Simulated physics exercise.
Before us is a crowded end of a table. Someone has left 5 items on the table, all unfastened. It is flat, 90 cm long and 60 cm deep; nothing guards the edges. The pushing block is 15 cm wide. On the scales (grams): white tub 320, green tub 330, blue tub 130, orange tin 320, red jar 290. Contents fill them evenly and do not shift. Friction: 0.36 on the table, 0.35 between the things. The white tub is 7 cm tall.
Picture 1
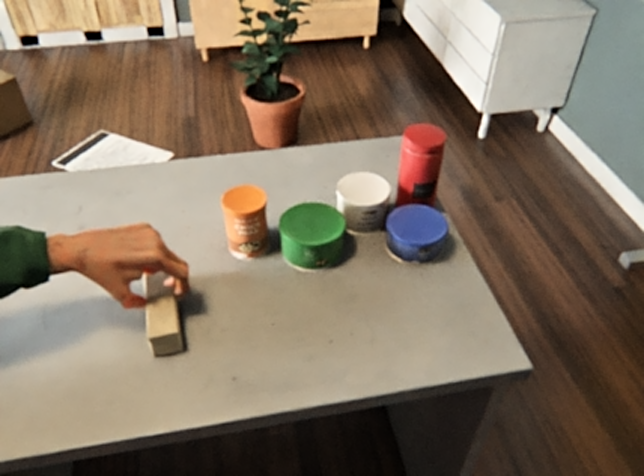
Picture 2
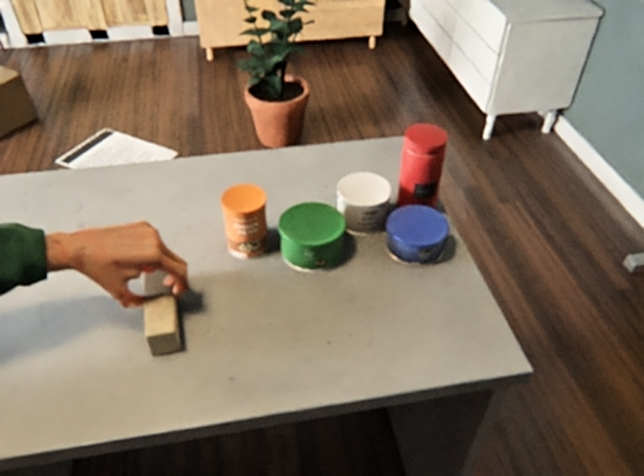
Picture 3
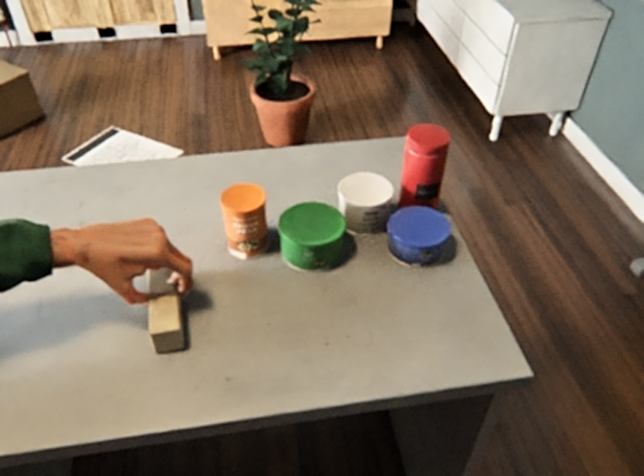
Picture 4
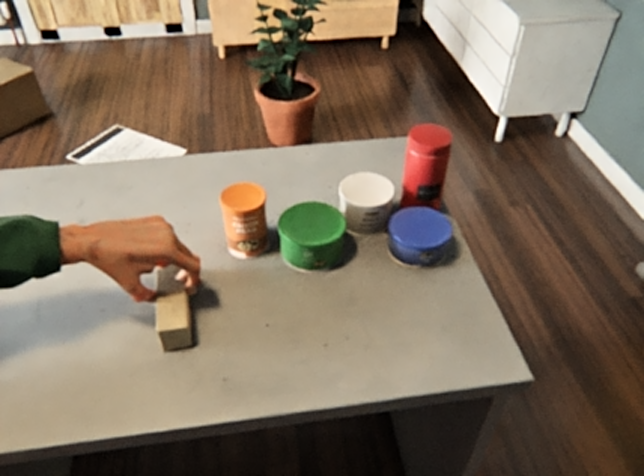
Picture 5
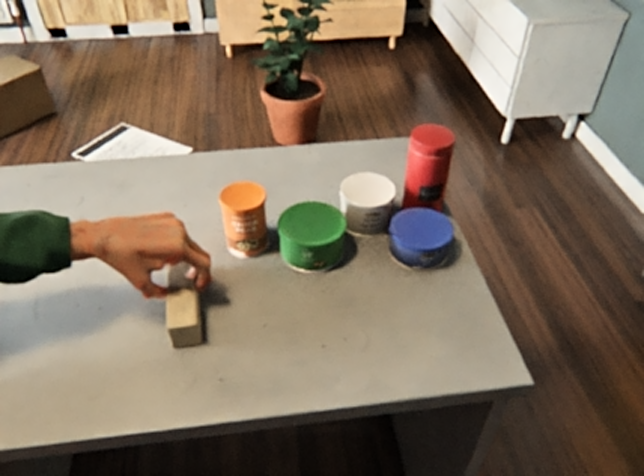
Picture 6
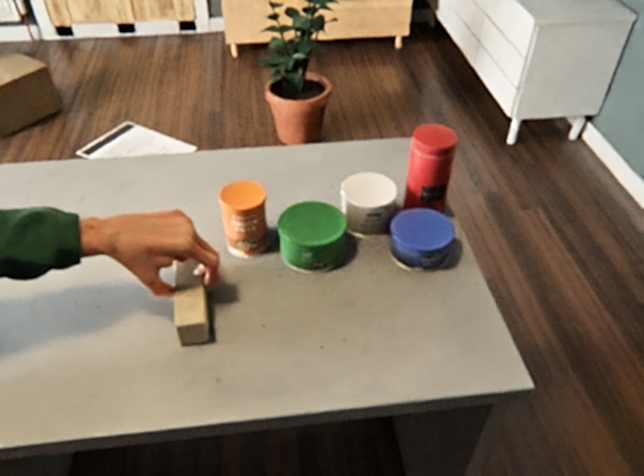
On a grey tabletop, a hand slowly slides a small block a short way right while five colourful containers stay still.
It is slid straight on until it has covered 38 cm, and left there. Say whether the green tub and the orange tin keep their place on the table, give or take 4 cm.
The green tub ends elsewhere, the orange tin keeps its place.
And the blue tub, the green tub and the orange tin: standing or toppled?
The blue tub falls over; the green tub keeps standing; the orange tin stays upright.
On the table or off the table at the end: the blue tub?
The blue tub finishes off the table.
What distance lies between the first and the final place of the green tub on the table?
Some 21 cm.
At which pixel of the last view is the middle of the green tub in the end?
At about (439, 228).
Then, 1.10 s past the last view, block slid 24 cm; green tub shifted 7 cm near (354, 232); white tub shifted 3 cm.
Then, 1.70 s past the last view, block slid 34 cm; blue tub now off the table; green tub shifted 17 cm near (417, 229); white tub shifted 5 cm.
Then, 2.10 s past the last view, block slid 38 cm; green tub shifted 21 cm near (439, 228); white tub shifted 5 cm; red jar shifted 2 cm.
Finally, off the table, blue tub; not toppled but over 4 cm from the start, white tub and green tub; the other 2 still in place (within 4 cm). Final places as that camera would see them, green tub near (439, 228), orange tin near (246, 220).
